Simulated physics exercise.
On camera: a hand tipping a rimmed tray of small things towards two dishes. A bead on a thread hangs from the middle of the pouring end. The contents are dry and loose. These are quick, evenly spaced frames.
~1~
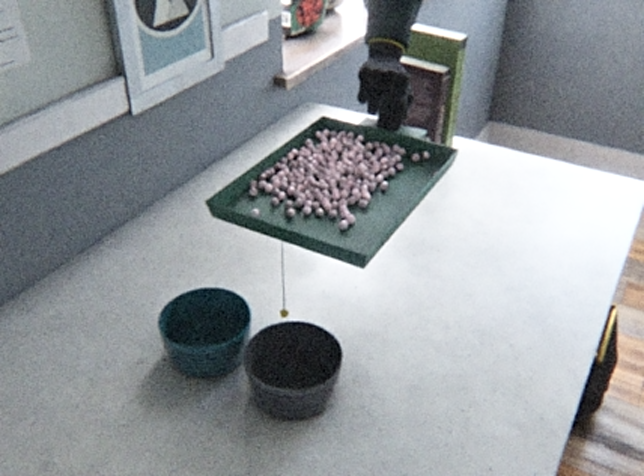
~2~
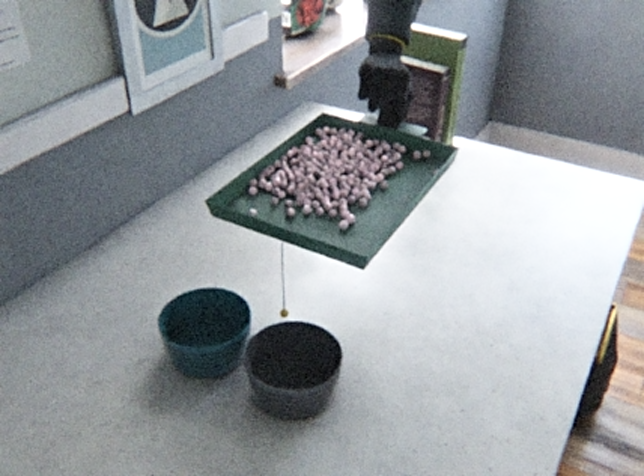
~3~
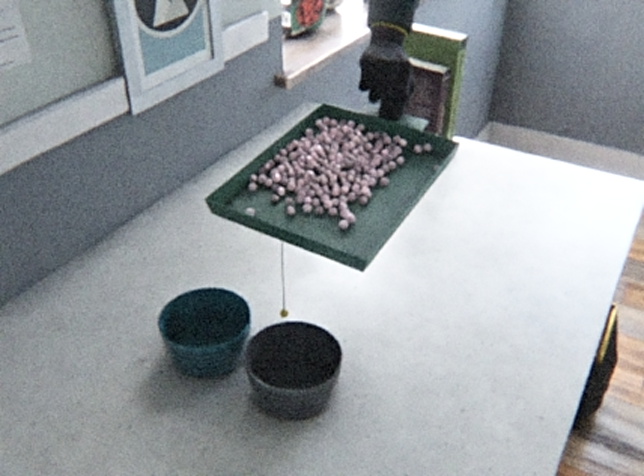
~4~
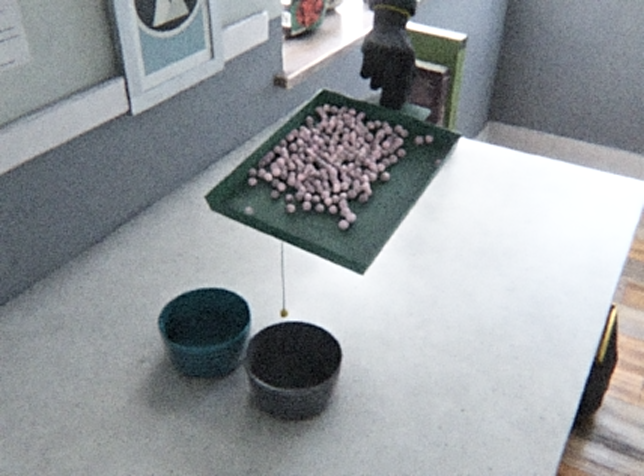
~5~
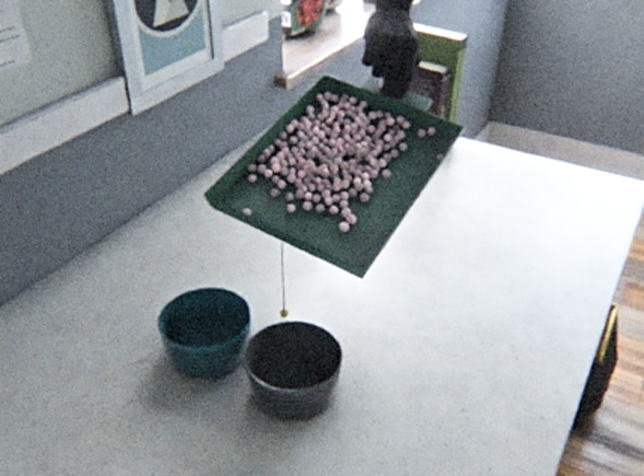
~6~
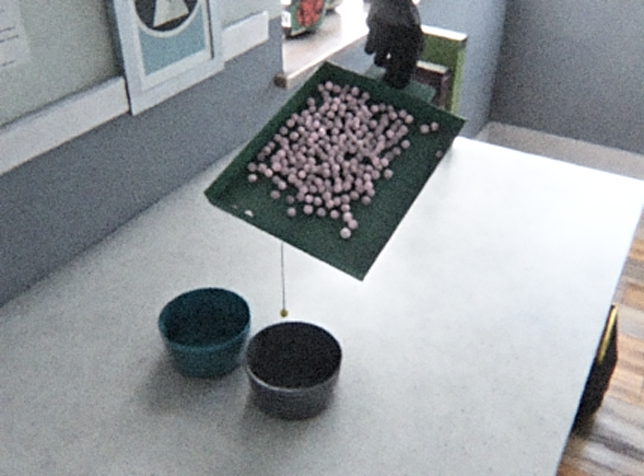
In this clip, a dark-gloved hand raises the far end of a green rimmed tray of small pinkish balls above a teal bowl and a dark gray one, gradually tilting it lowest at the near right corner as the balls shift slightly.
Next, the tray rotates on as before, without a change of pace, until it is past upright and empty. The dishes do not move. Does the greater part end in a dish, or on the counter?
They take under half between them.
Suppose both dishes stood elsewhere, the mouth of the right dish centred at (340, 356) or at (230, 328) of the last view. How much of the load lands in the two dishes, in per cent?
In turn 90 and 0 in a hundred.
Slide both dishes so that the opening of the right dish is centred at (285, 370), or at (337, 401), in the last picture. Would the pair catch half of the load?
First under half, then the smaller part.
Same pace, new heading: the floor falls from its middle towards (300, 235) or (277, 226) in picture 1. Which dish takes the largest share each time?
First the right dish, then the left one.
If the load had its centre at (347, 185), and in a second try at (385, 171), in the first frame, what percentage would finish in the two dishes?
Near 20 % and 20 %.
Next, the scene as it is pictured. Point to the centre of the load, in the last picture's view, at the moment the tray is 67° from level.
Around (353, 285).
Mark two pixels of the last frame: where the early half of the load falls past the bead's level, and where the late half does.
First near (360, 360), later near (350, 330).
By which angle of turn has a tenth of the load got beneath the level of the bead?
At some 60 degrees.
Shortly afterwards, tray tipped steeply; near two thirds on the tray; only a few in the right dish; near a quarter outside both; near a quarter in the air.
Next, tray tipped past a quarter turn; only a few on the tray; a little in the right dish; the bulk outside both; a little in the air.
Some moments later, tray tipped past a quarter turn; a little in the right dish; the bulk outside both.
In the end, tray tipped past a quarter turn; a little in the right dish; none at all in the left dish; the bulk outside both.
